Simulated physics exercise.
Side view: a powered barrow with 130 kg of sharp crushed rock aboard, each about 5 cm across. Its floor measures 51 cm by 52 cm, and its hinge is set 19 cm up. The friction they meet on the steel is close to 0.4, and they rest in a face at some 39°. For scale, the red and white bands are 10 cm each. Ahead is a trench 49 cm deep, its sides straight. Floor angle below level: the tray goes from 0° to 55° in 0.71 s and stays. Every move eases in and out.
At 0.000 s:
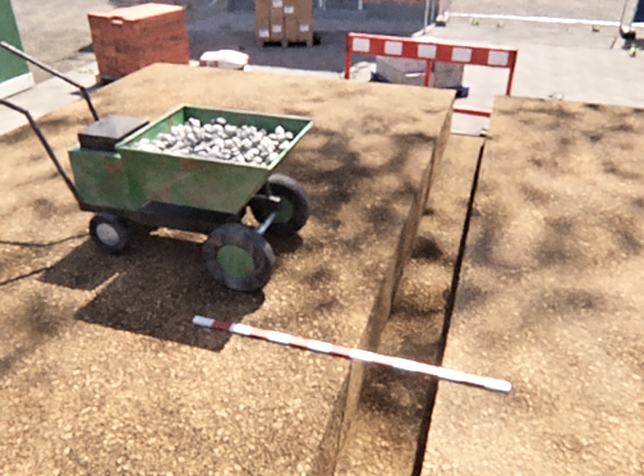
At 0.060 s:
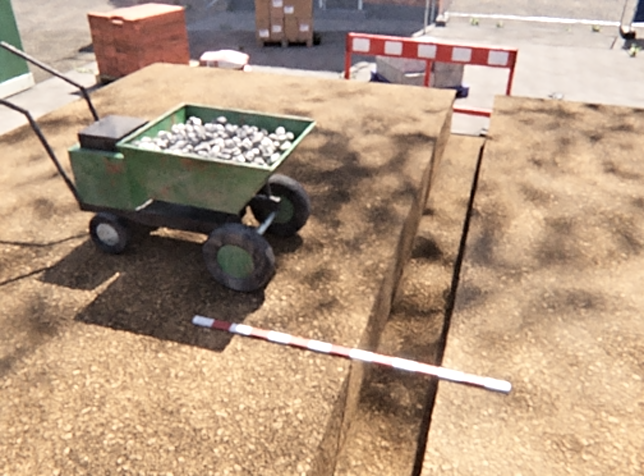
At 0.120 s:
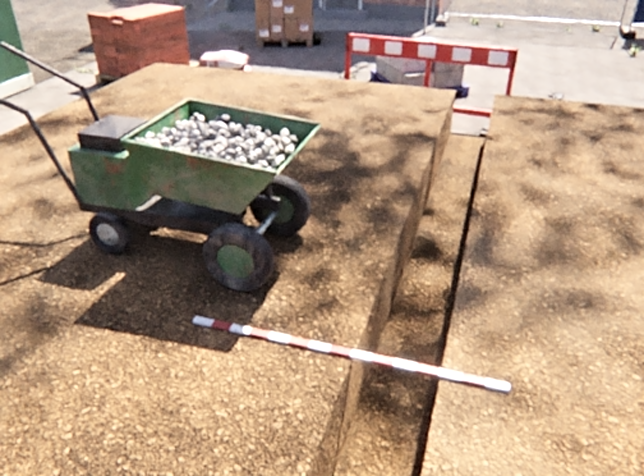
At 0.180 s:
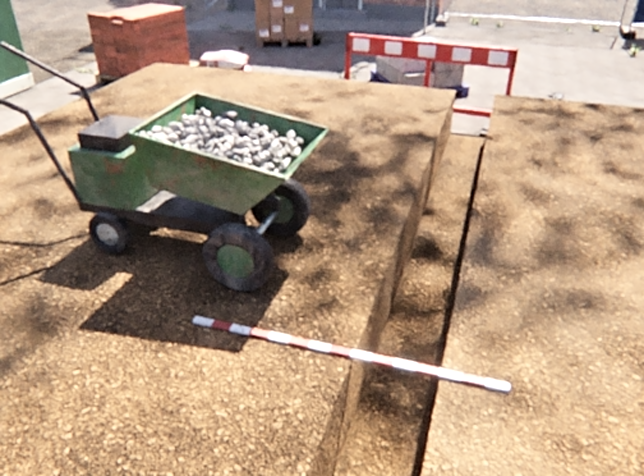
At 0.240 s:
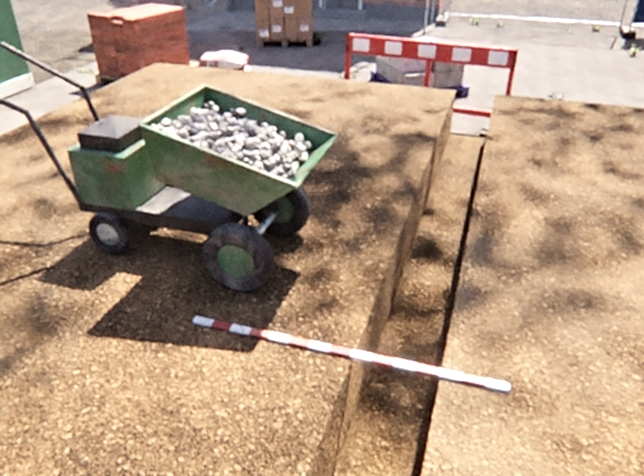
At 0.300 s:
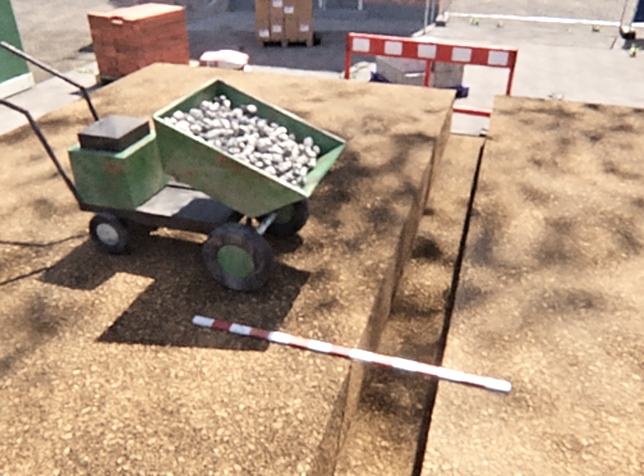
On a sunlit building site, seen from above and to one side, a narrow, straight-sided trench cuts through pale brown, gritty ground. A green powered barrow with black wheels and grey stones stands at left, a red-and-white pole lies across the trench's near end, and a red-and-white barrier stands behind. The barrow's tray tilts down toward the right, gently then faster, carrying the stones, while the camera stays still.
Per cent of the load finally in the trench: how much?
Approx. 22 %.
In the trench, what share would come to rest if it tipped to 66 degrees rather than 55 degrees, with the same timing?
Then close to 55 per cent.
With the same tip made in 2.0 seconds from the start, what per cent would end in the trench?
That works out at about 5 in a hundred.
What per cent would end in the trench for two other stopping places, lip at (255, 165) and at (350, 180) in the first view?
The first gives about 15 percent and the second about 10 percent.
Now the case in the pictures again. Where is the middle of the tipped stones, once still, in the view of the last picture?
About (420, 355).
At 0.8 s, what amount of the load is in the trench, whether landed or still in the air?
Some 0 per cent of the load by that point.
After 0.5 s the floor is at 46°; 100 % in the tray; the foremost stones are at (329, 212).
After 0.8 s the floor is at 55°; 98 % in the tray, 1 % short of the trench, 1 % in the trench; the foremost stones are at (379, 265).
After 1.2 s the floor is at 55°; 80 % in the tray, 5 % short of the trench, 14 % in the trench; the foremost stones are at (446, 357).
After 3.1 s the floor is at 55°; 74 % in the tray, 3 % short of the trench, 22 % in the trench; the foremost stones are at (452, 353).
